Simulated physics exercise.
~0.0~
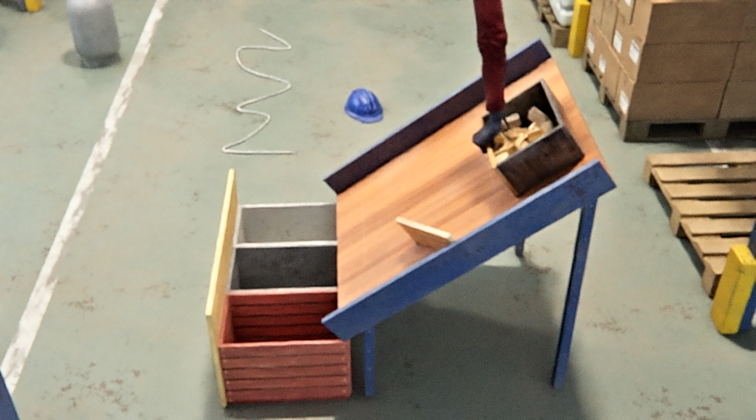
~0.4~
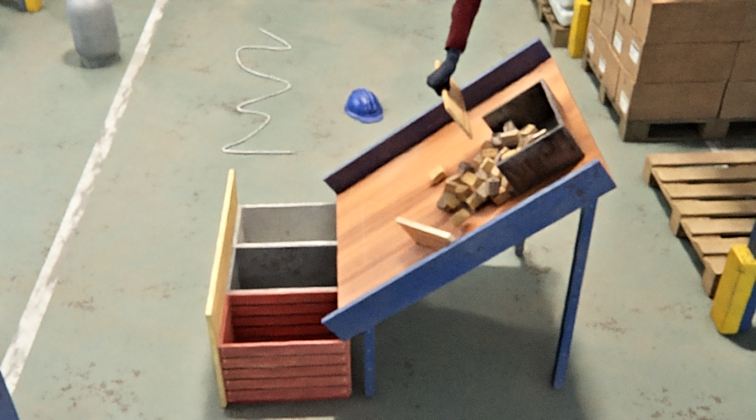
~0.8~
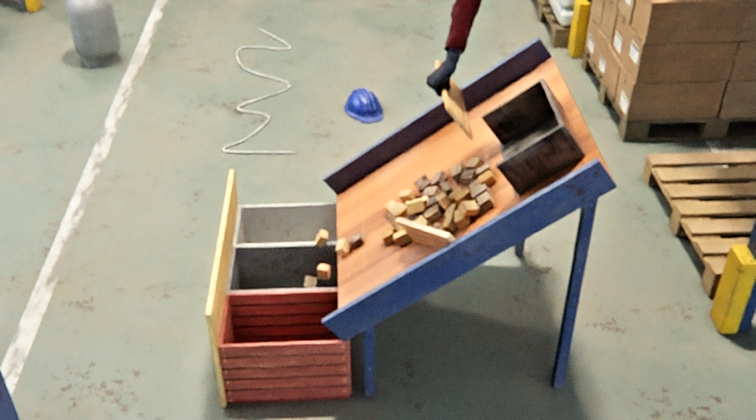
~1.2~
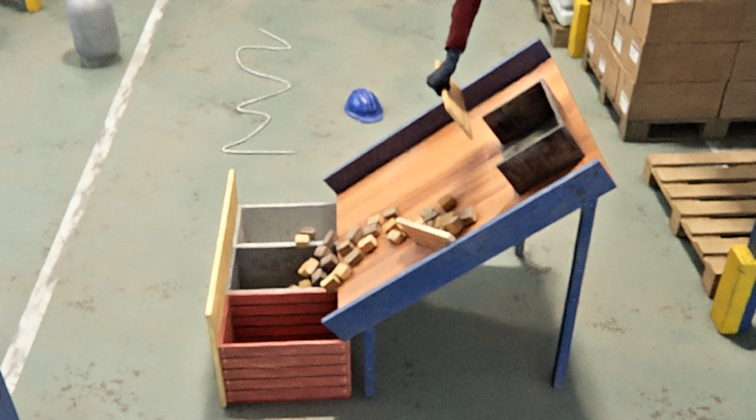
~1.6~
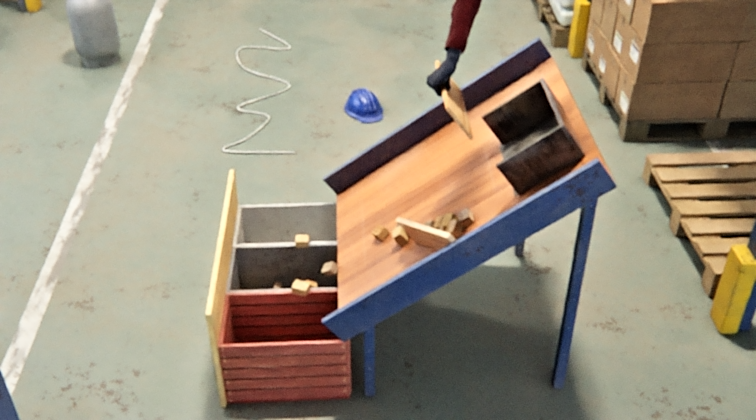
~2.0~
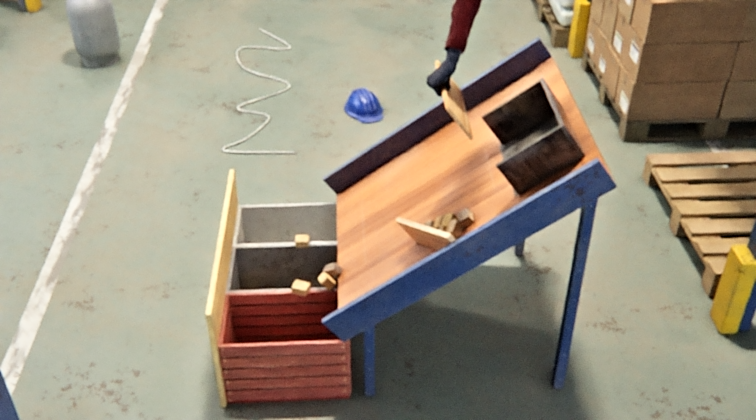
Gloved hand lifting a gate from a dark bin, wooden blocks tumbling down a sloping table into tubs, some lodging behind an angled board.
